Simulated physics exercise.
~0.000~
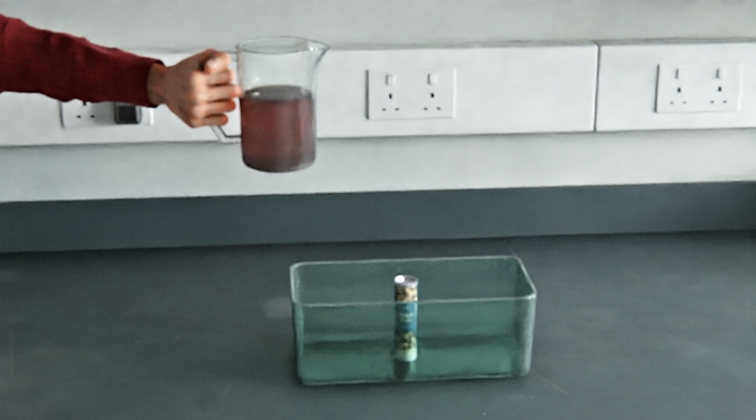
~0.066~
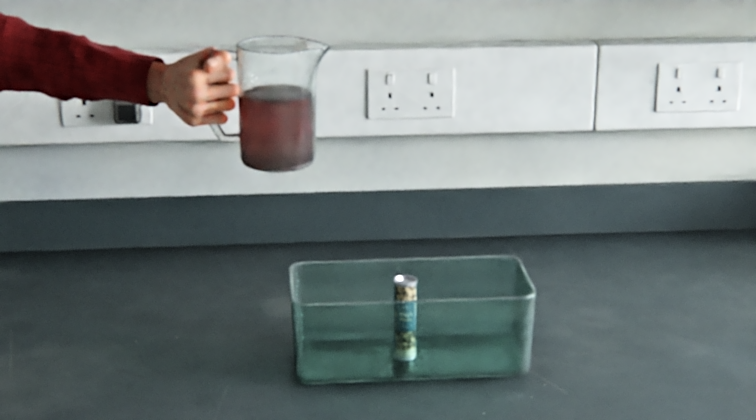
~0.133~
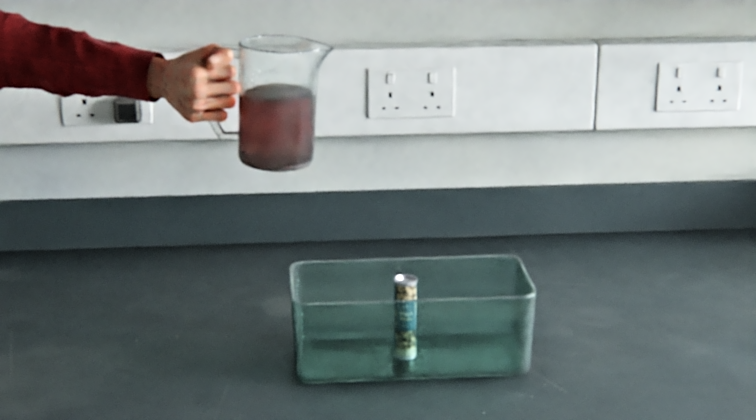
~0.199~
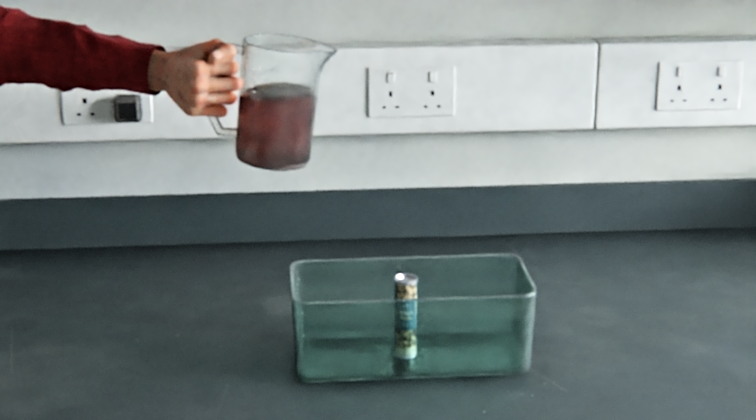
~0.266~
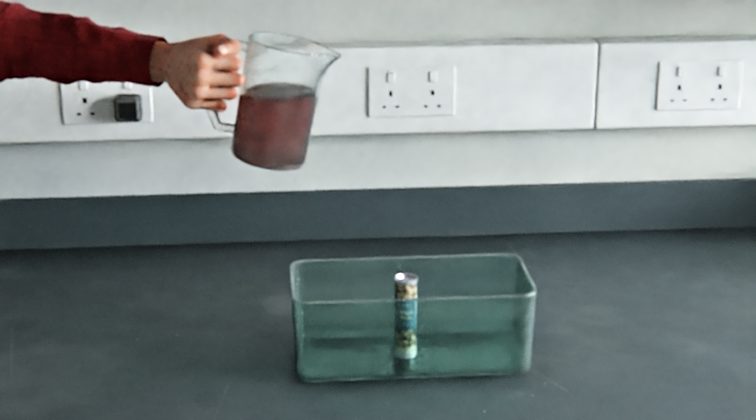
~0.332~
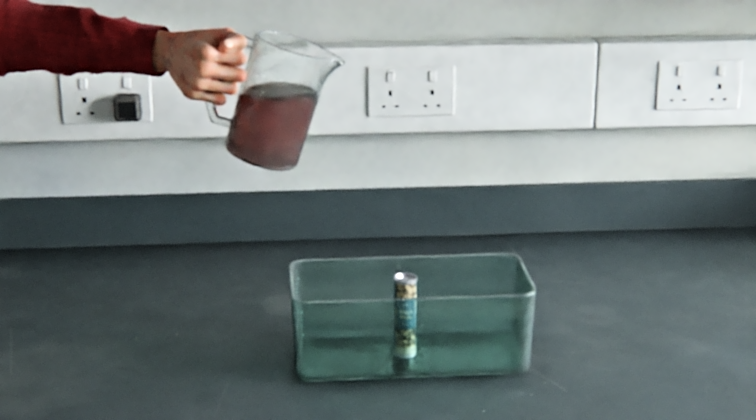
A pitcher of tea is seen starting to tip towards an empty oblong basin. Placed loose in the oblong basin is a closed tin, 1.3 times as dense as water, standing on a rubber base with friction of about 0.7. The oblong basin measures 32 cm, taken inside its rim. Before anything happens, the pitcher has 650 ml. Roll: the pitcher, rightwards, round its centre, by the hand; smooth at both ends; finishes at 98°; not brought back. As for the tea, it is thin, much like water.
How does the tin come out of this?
It ends up still standing.
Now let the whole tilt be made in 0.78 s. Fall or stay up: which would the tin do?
In that case the tin does not tip.
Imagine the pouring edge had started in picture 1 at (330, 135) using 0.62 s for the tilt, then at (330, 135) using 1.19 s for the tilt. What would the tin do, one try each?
Run one: It tumbles. Run two: It tumbles.
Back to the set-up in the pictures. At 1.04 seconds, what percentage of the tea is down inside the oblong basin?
Near 12 in a hundred.
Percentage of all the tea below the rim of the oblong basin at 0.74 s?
About 0 per cent.
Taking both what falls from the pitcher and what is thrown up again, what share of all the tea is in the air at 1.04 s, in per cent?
Roughly 32 per cent.
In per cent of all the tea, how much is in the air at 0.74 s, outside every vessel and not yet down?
Roughly 2 %.
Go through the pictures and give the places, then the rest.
In the first frame, tilt 0°; pouring edge (331, 46); surface from (241, 93) to (314, 91); the oblong basin's rim runs from (292, 285) to (527, 277); the tin's top is at (406, 284).
In the second frame, tilt 1°; pouring edge (331, 46); surface from (241, 93) to (313, 91).
In the third frame, tilt 3°; pouring edge (333, 47); surface from (241, 92) to (314, 90).
In the fourth frame, tilt 7°; pouring edge (337, 50); surface from (242, 91) to (315, 89).
In the fifth frame, tilt 12°; pouring edge (342, 55); surface from (243, 92) to (316, 90).
In the sixth frame, tilt 18°; pouring edge (346, 61); surface from (241, 93) to (318, 89).
Then, 0.74 s in, the tilt is 67° and 98 per cent is still to pour; the tin stands where it began.
Then, 1.04 s in, the tilt is 94° and 57 per cent is still to pour; the tin stands where it began.
Then, 1.35 s in, the tilt is 98° and 15 per cent is still to pour; the tin stands where it began.
Then, 1.69 s in, the tilt is 98° and 2 per cent is still to pour; the tin stands where it began.
Finally, the tin stands where it began.
